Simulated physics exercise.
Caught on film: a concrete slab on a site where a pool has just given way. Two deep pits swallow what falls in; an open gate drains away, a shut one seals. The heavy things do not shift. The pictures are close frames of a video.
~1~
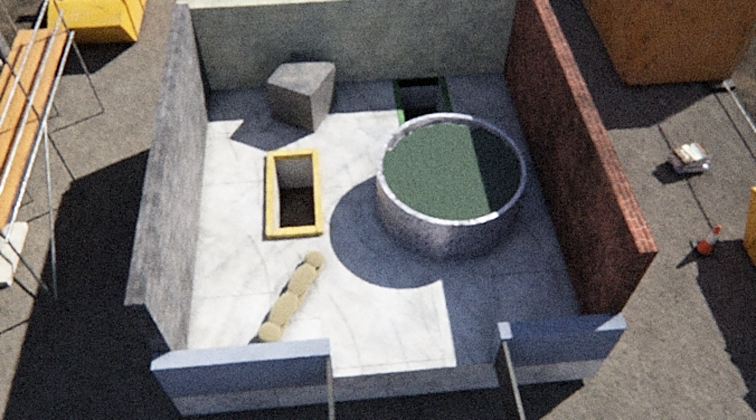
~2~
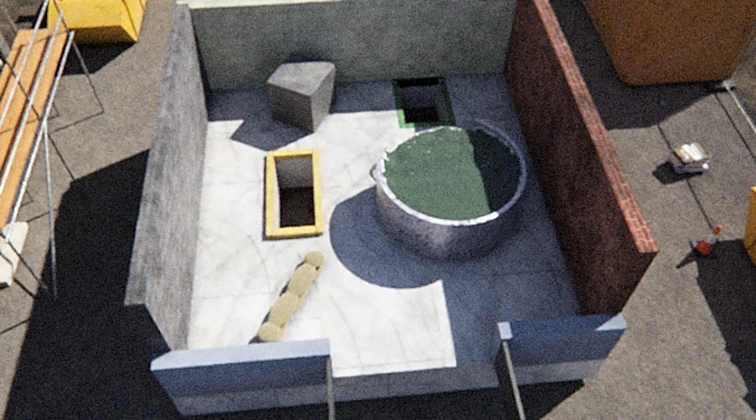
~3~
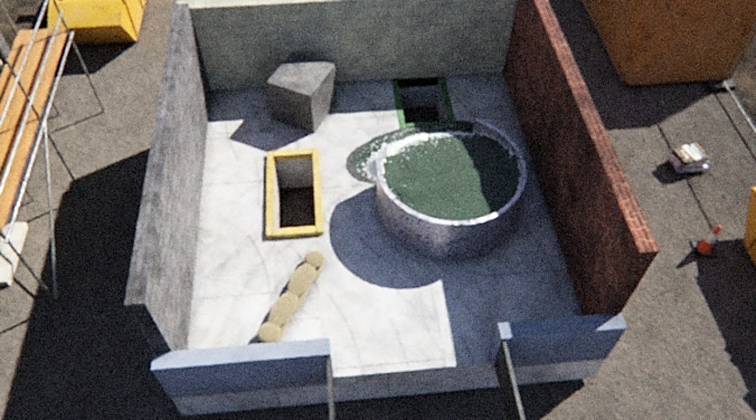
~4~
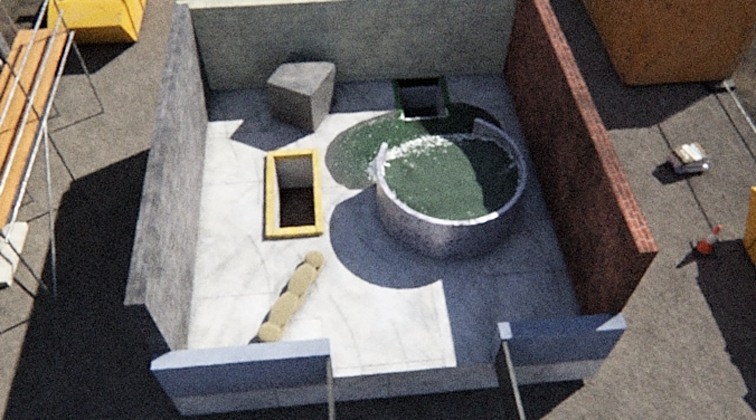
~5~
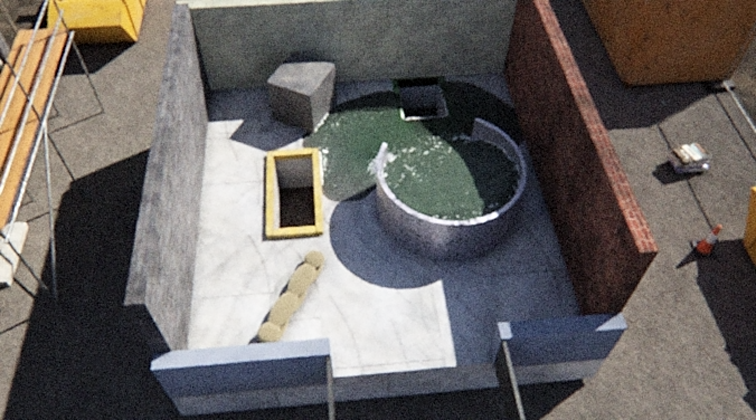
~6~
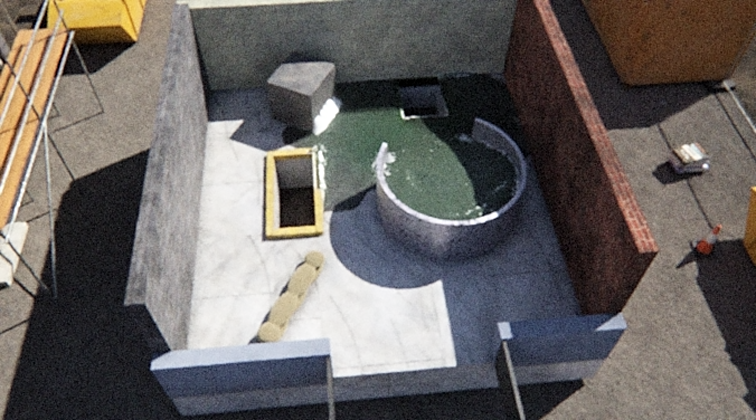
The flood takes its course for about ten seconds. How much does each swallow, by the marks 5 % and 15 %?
One by one: The gate takes not even 5 %; the yellow pit takes not even 5 %; the green pit takes above 15 %.
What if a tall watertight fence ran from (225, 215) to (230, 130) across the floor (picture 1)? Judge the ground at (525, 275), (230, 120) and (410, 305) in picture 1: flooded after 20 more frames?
As listed: Dry, wet, no water.
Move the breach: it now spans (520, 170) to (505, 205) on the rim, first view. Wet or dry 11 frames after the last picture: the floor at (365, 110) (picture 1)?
Answer: Dry.
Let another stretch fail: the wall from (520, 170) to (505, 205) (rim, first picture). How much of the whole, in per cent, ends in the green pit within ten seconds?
Roughly, in per cent: Green 20.
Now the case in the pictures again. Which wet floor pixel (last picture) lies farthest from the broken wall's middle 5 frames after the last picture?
Near (211, 104).
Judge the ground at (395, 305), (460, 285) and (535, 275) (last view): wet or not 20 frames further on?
One after the other: Clear, not flooded, not flooded.
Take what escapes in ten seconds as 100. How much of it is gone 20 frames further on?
Roughly 60 per cent.
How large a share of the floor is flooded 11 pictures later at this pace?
About 40 per cent.
A moment on, water covers 35 % of the floor; the gate 0 %, the yellow pit 0 %, the green pit 13 %.
Next, water covers 40 % of the floor; the gate 0 %, the yellow pit 1 %, the green pit 25 %.
Then, water covers 50 % of the floor; the gate 0 %, the yellow pit 1 %, the green pit 40 %.
Later, water covers 85 % of the floor; the gate 0 %, the yellow pit 2 %, the green pit 54 %.
In the end, water covers 95 % of the floor; the gate 3 %, the yellow pit 2 %, the green pit 62 %.
